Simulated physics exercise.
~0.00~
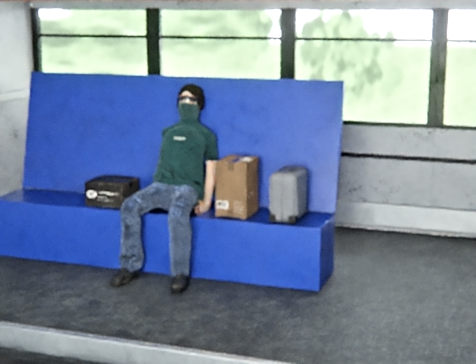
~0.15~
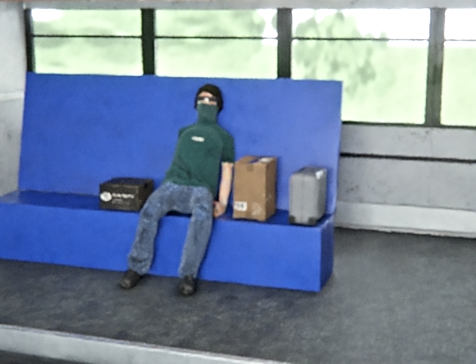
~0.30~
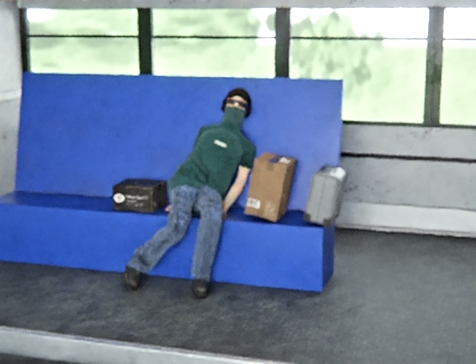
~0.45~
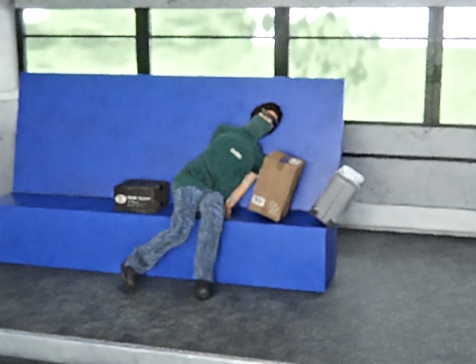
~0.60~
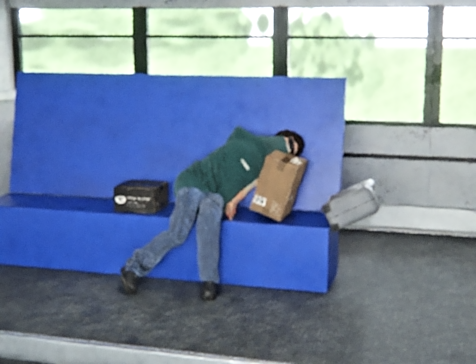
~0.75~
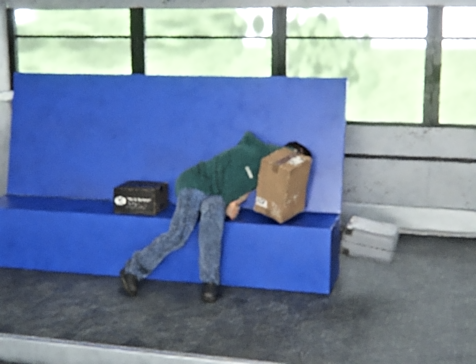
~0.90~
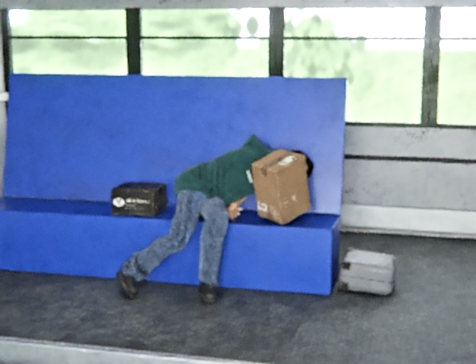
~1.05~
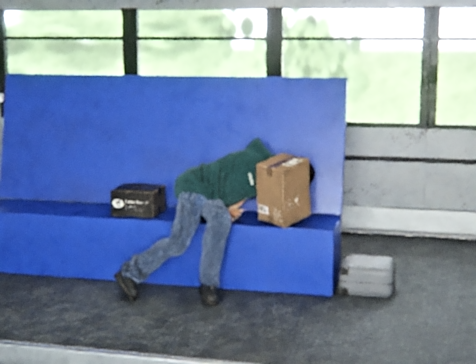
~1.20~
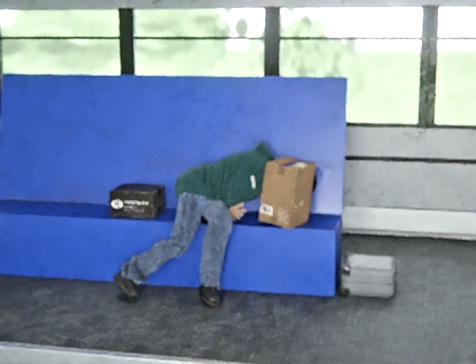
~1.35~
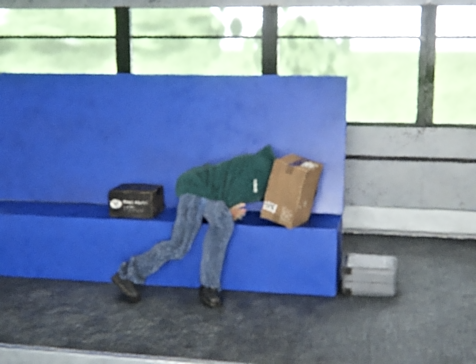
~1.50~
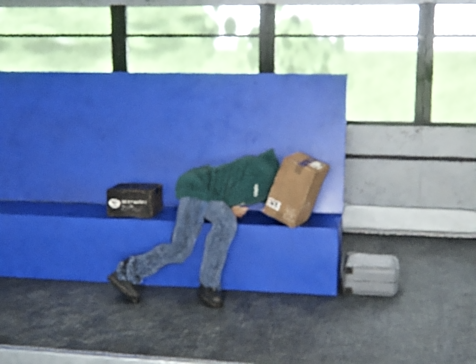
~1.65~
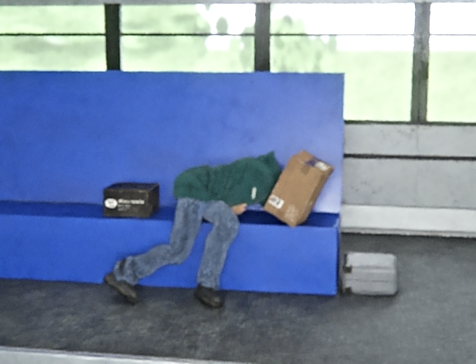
On a blue side bench beneath the windows of a tram, a masked passenger in a green shirt and jeans sits between a black carton on the left and a brown box and grey case on the right. Everything slides to the right, and the case tips at the bench end. As the passenger topples sideways toward the leaning box, the case drops off and lands on its side on the floor. The passenger slumps behind the box, head hidden. Finally the box leans further right but stays on the bench, as does the black carton, with the passenger still folded over.
